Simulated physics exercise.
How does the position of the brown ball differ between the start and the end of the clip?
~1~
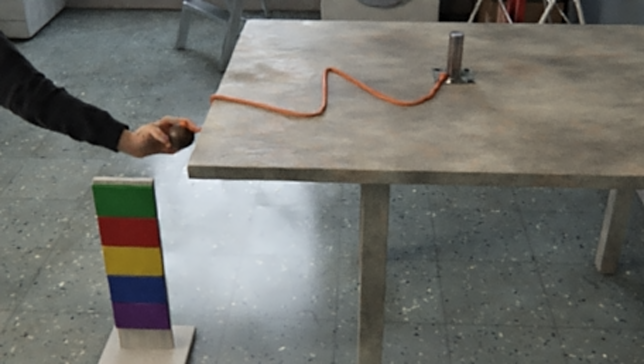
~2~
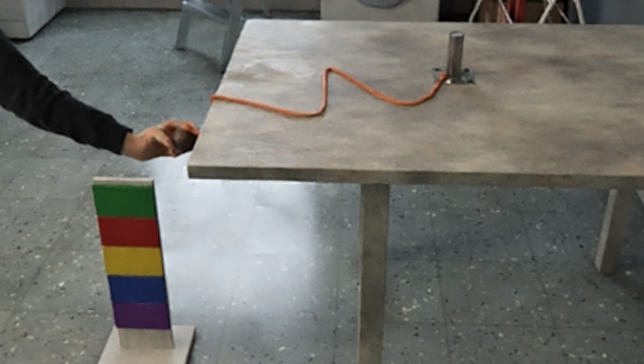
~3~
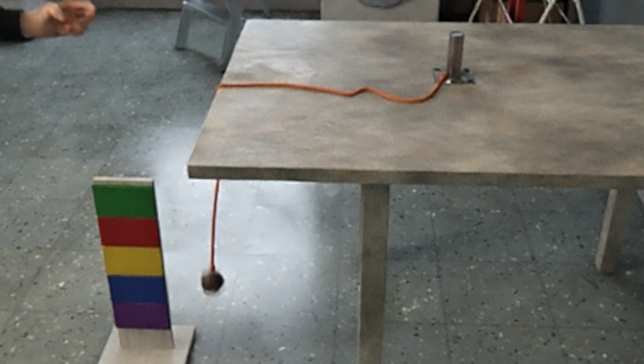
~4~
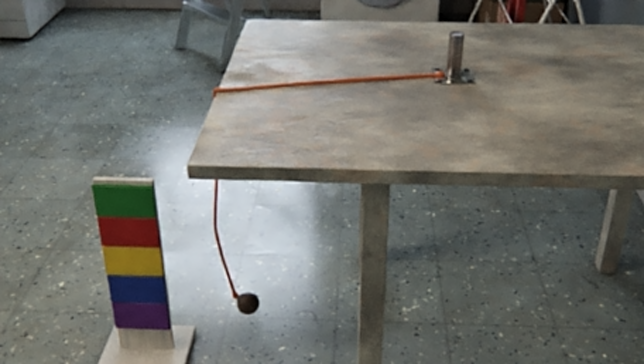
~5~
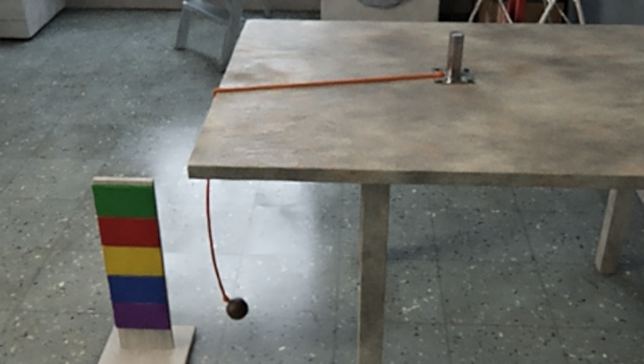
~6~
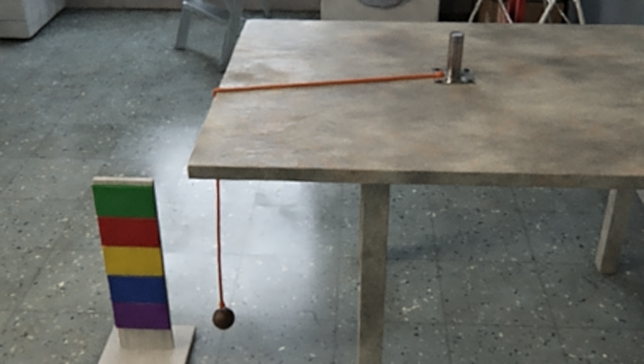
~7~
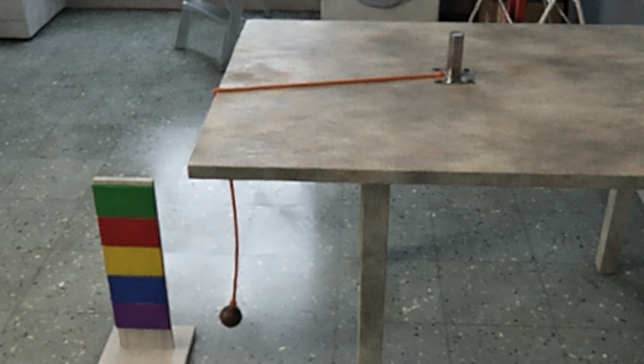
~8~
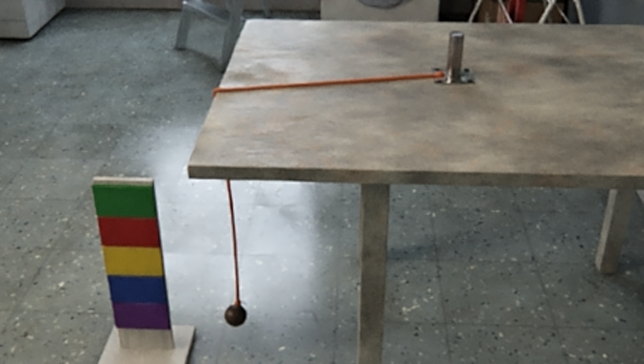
At the start the brown ball is held in the hand at the corner of the tabletop. By the end it hangs on the orange cord well below the table edge and a little farther right, level with the purple band.
